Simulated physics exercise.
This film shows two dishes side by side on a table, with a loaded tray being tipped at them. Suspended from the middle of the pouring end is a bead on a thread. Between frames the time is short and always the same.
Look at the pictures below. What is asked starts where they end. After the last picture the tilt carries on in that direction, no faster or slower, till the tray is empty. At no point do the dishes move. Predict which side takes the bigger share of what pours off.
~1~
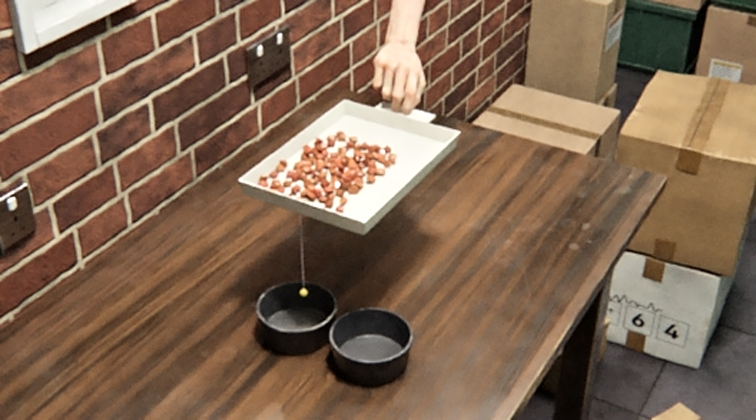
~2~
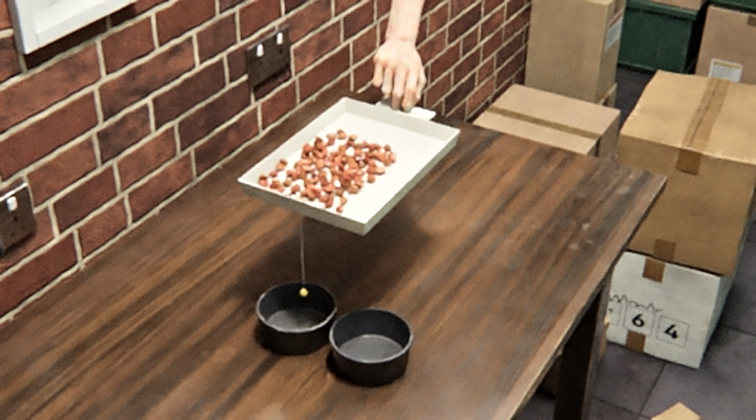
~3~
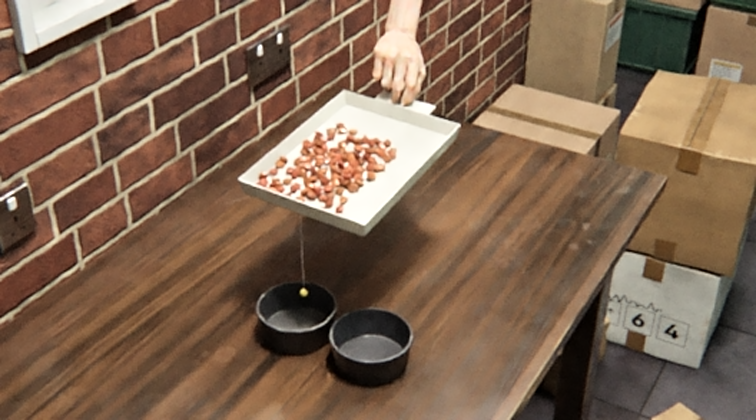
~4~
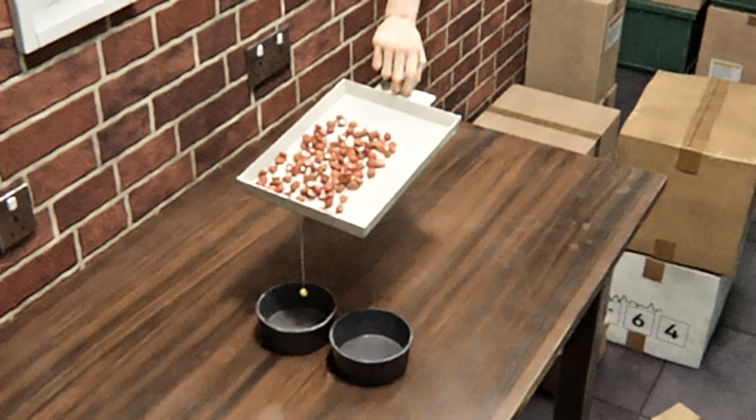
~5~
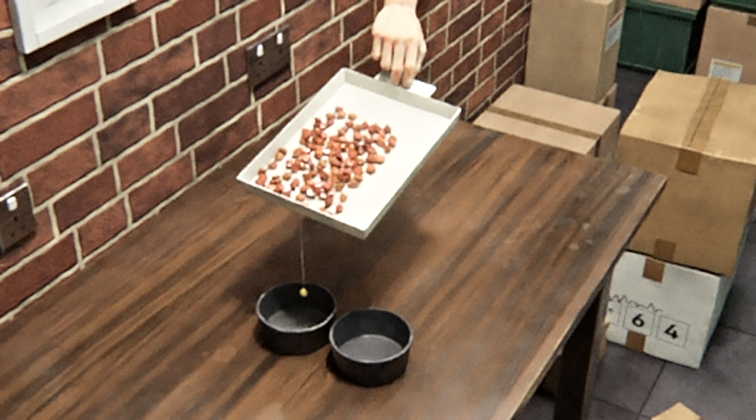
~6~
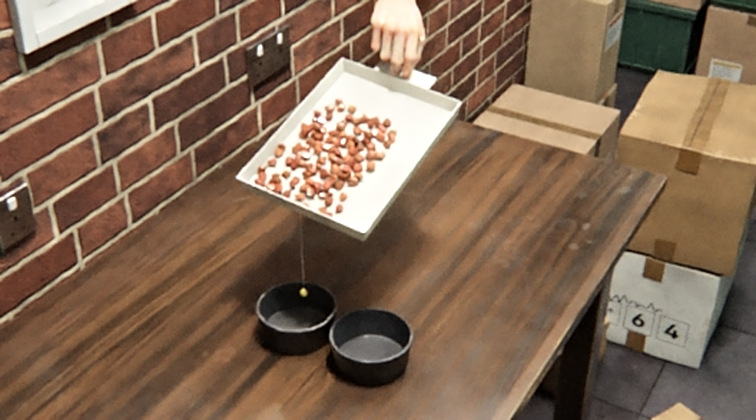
The fuller one at the end is the dish on the right, no doubt.
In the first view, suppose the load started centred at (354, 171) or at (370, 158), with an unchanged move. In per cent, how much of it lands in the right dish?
Around 60 in a hundred the first time, around 70 in a hundred the second.
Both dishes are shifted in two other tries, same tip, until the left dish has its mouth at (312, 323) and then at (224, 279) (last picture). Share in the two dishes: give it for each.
First case around 80 %, second case around 10 %.
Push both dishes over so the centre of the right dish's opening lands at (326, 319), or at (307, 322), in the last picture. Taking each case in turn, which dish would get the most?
With the dishes at the first place it's the right-side dish, and at the second it's the right-side dish.
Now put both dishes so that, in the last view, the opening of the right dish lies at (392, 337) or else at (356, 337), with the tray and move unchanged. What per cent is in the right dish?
The first try yields 30% and the second yields 70%.
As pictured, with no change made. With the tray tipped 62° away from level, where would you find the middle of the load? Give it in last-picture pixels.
Somewhere about pixel (327, 206).
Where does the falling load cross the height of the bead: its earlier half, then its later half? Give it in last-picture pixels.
At (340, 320) for the first part, then at (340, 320) for the others.
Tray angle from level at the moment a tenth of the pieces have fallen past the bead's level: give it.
Angle reached: About 75°.
Soon after the last picture, tray tipped steeply; nearly all on the tray; a stray few in the air.
A little later, tray tipped past a quarter turn; about half on the tray; about a quarter in the right dish; a stray few in the left dish; a small part outside both; a small part in the air.
Later still, tray tipped past a quarter turn; about two thirds in the right dish; a small part in the left dish; about a third outside both.
At rest, tray tipped past a quarter turn; about two thirds in the right dish; a small part in the left dish; about a third outside both.
